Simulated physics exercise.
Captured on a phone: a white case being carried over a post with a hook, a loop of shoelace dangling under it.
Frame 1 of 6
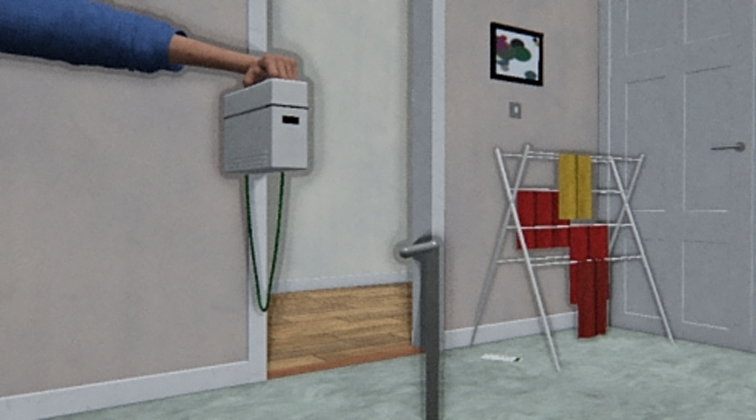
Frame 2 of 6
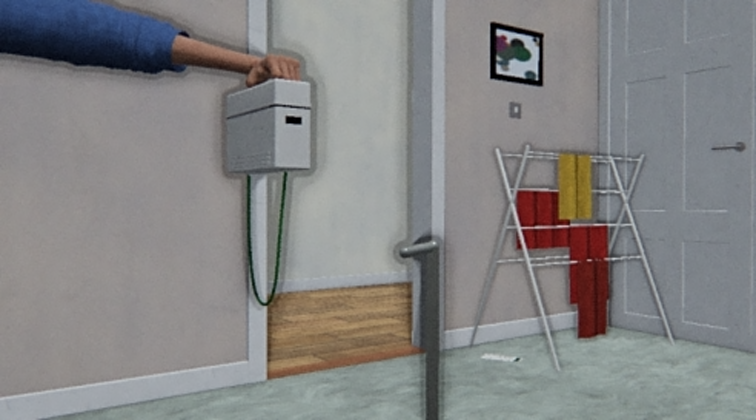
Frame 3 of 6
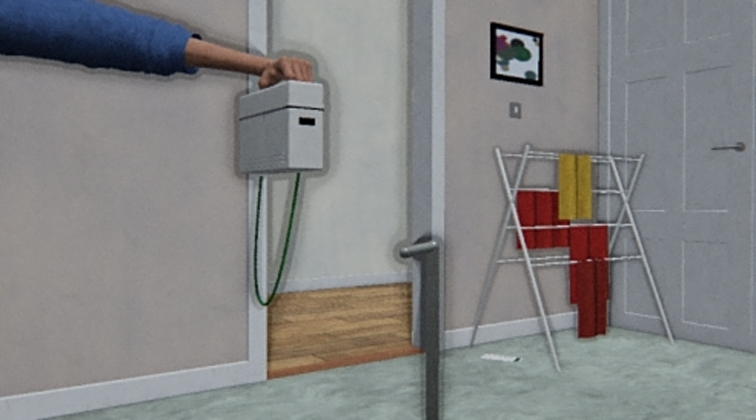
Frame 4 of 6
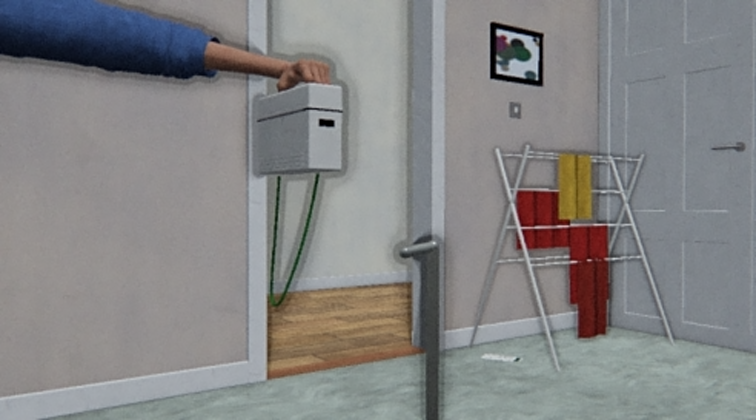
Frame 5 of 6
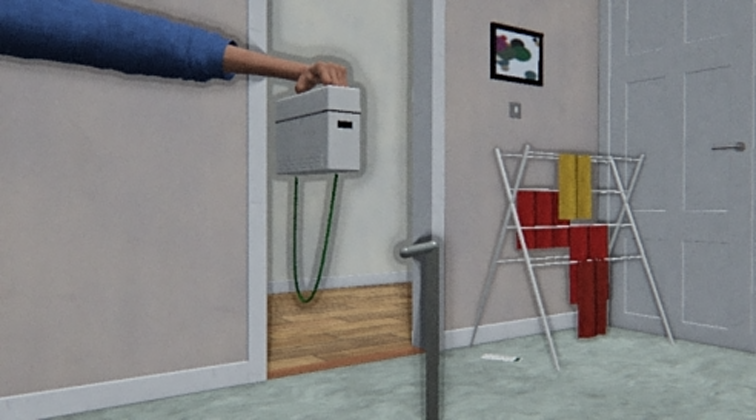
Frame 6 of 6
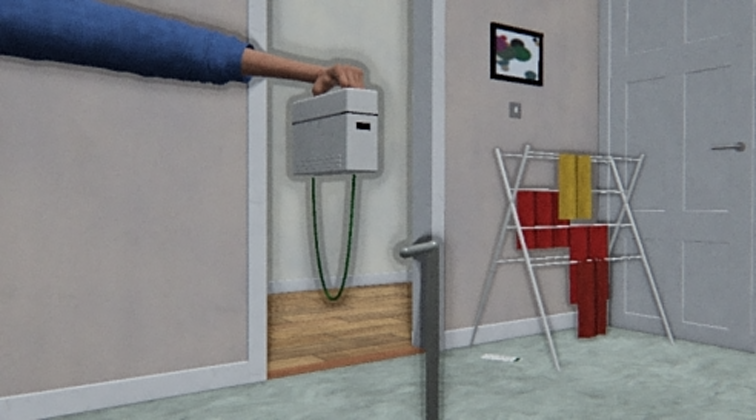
In a room with a clothes rack beside a door, a hand in a blue sleeve carries a white case steadily rightward above a grey post with a hooked top, while a green cord loop sways beneath it.
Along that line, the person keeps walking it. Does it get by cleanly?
No, it snags.
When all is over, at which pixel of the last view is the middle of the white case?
Roughly (491, 147).
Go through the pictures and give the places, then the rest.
In the first picture, white case (264, 130); hook tip (405, 253).
In the second picture, white case (266, 131); bottom of the loop (264, 304).
In the third picture, white case (279, 131).
In the fourth picture, white case (298, 133); bottom of the loop (275, 305).
In the fifth picture, white case (315, 134).
In the sixth picture, white case (333, 135); bottom of the loop (332, 299); hook tip (405, 253); hook points towards it, loop hangs below the hook.
Then, 0.58 s later than the last view, case nearing the post near (390, 139).
Then, 1.24 s later than the last view, case over the post near (448, 144).
Finally, case past the post near (491, 147); loop tight round the post, hand stopped. The white case is jerked back by its loop.
